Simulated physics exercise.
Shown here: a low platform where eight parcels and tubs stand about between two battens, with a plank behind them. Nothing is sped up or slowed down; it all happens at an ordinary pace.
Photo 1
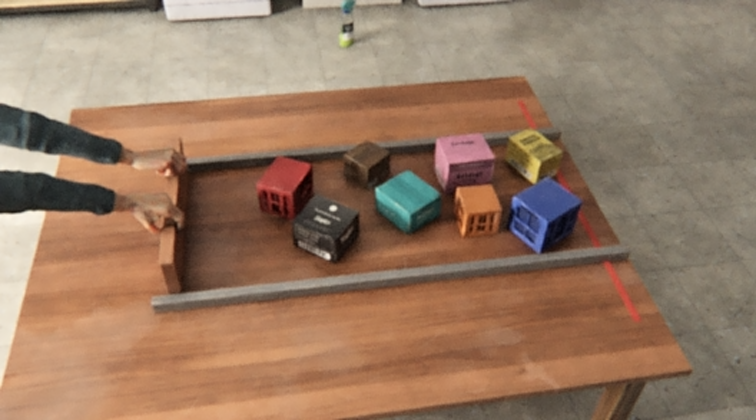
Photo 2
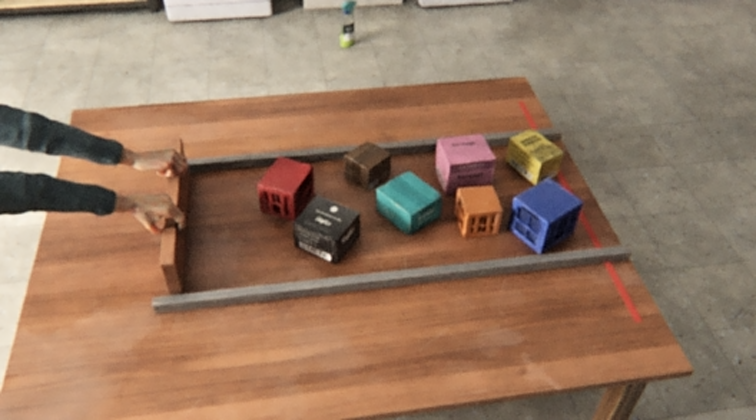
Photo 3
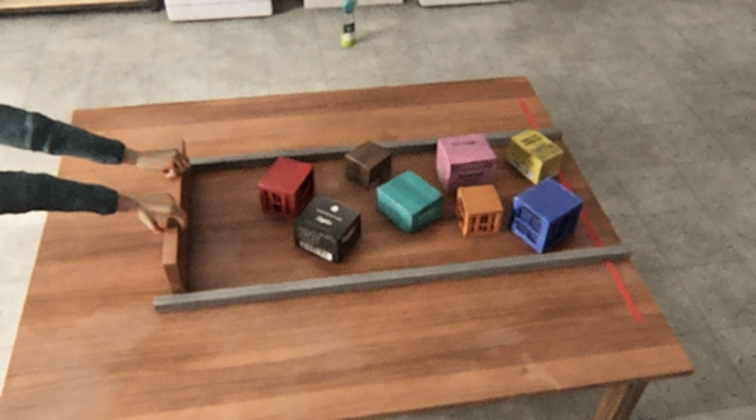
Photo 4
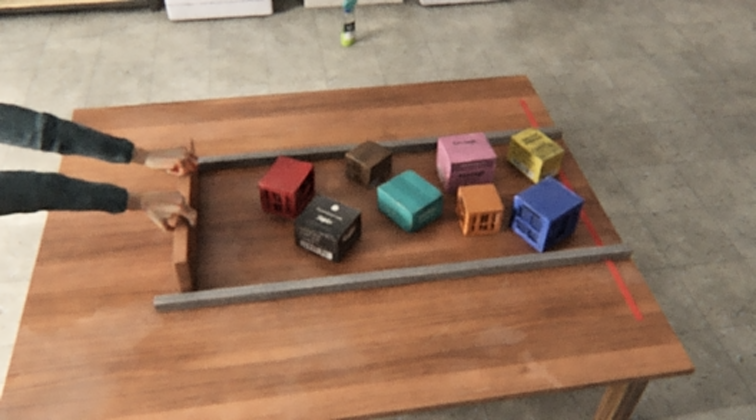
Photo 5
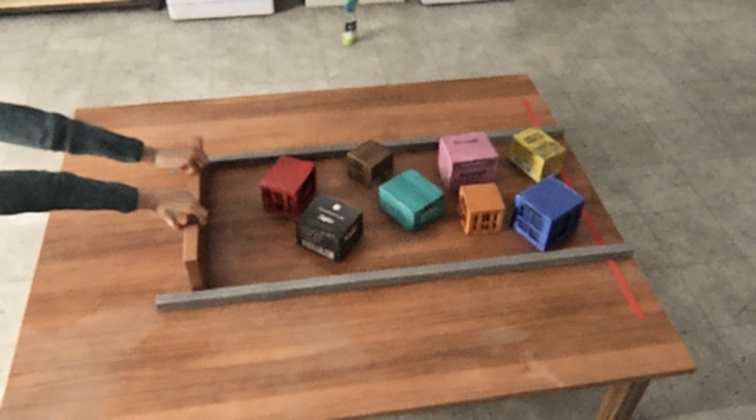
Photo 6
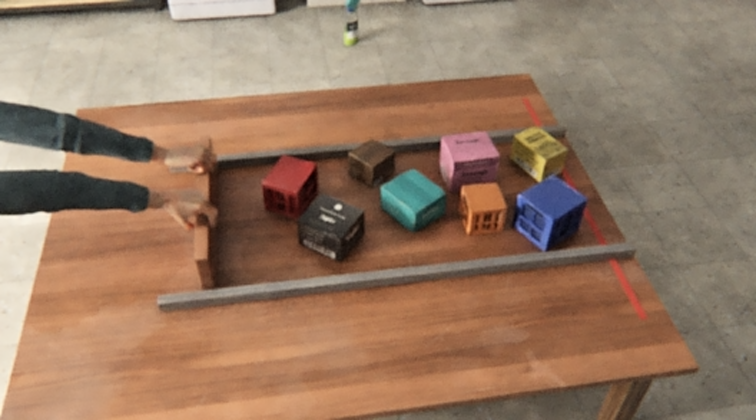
Two hands with dark sleeves hold a wooden plank upright at the left of a brown wooden table, seen from above at an angle on a grey floor. Between two grey battens sit eight boxes and crates: red, black, brown and teal toward the left and middle, pink, orange, yellow and blue at right near red tape. The hands slide the plank slightly right, not touching the boxes, while the view barely shifts.
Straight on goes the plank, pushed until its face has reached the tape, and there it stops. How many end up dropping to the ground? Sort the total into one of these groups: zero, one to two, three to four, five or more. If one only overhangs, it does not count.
It goes in the group five or more.
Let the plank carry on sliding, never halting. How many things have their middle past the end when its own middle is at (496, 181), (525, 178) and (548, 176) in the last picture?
Middles past end - pos 1: 2, pos 2: 3, pos 3: 6.
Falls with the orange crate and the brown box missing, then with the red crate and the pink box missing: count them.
5 in the first case and 5 in the second.
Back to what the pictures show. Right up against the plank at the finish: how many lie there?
The count comes out at 1.
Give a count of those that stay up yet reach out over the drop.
The overhang total is 1.
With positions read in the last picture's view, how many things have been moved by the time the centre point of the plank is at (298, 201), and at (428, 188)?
At the first point the count is 2, at the second it's 8.
Soon after, none off yet; yellow box at rest near (538, 154); blue crate at rest near (549, 213); pink box at rest near (468, 162).
Then, none off yet; yellow box moved a little near (545, 154); blue crate moved a little near (560, 216); pink box moved about its own width near (505, 154).
Further on, one off so far; yellow box on the ground near (604, 240); blue crate tipped well over near (643, 217); pink box moved well along near (587, 145).
At rest, the number that fall off is five or more; fallen, black box, brown box, turquoise box, orange crate, pink box, blue crate and yellow box.
